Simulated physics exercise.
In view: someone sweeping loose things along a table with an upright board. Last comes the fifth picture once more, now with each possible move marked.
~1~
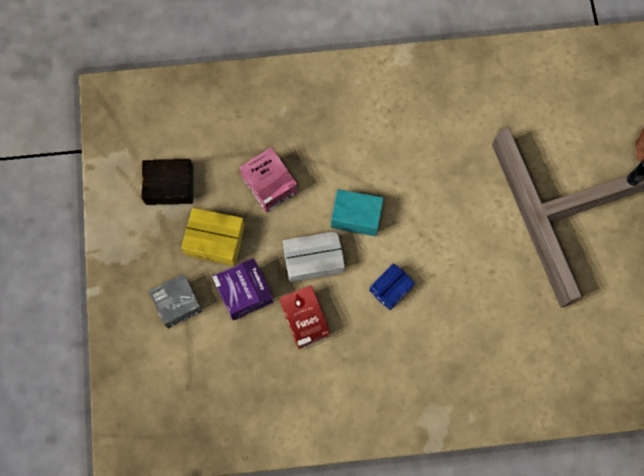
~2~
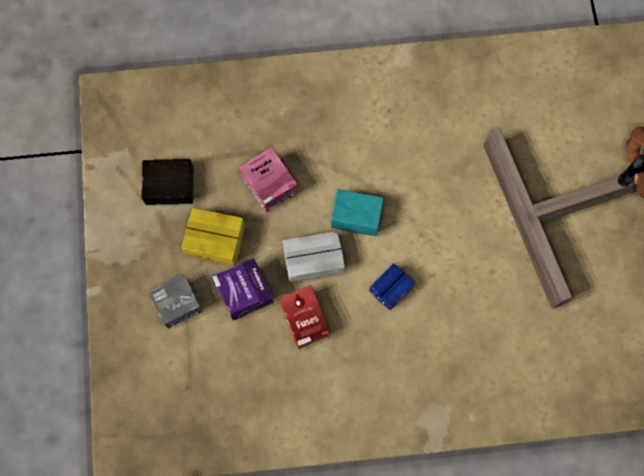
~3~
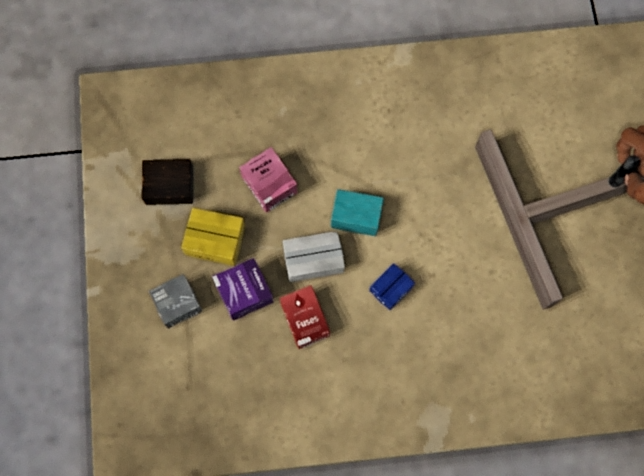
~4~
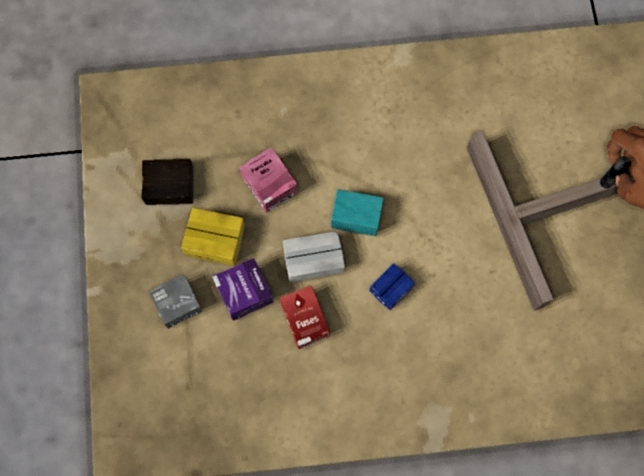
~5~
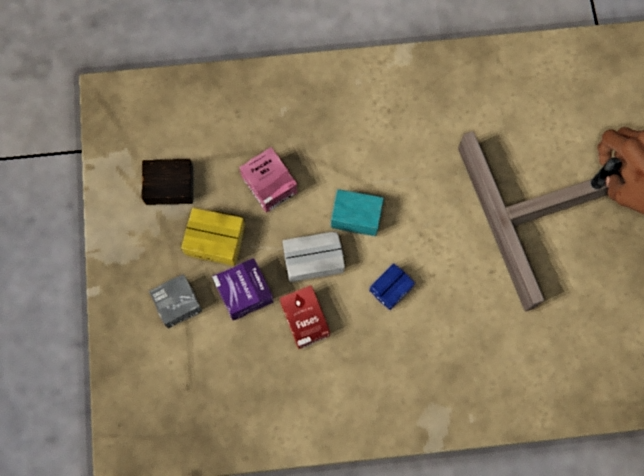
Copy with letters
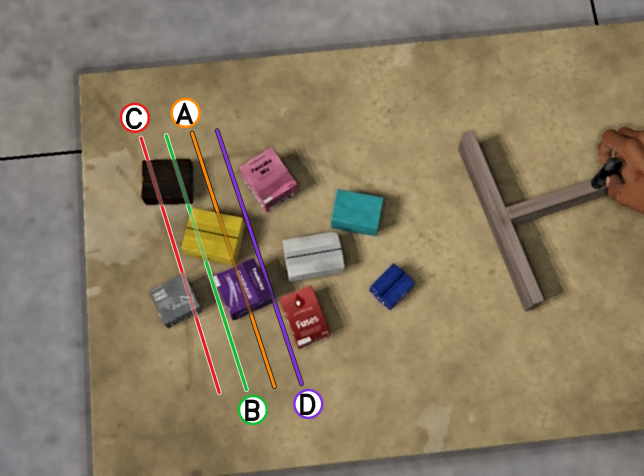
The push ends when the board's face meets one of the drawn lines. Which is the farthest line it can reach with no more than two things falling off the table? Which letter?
No third one falls up to C.
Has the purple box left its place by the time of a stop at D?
Yes.
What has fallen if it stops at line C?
The grey box.
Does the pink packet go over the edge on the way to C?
No.
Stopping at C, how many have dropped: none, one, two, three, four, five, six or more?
One.
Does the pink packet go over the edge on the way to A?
No.
On the marked copy, A at (232, 255); B at (205, 258); C at (179, 261); D at (258, 252).
With C. Early on, board (387, 227); blue box (375, 288); turquoise block (343, 218).
Further on, board (269, 239); grey box (153, 304); yellow box (185, 244).
At the end, board (178, 248); grey box over the edge; black block (91, 195); one fallen.
As for the rest, A is within the limit but short; B is within the limit but short; D is within the limit but short.
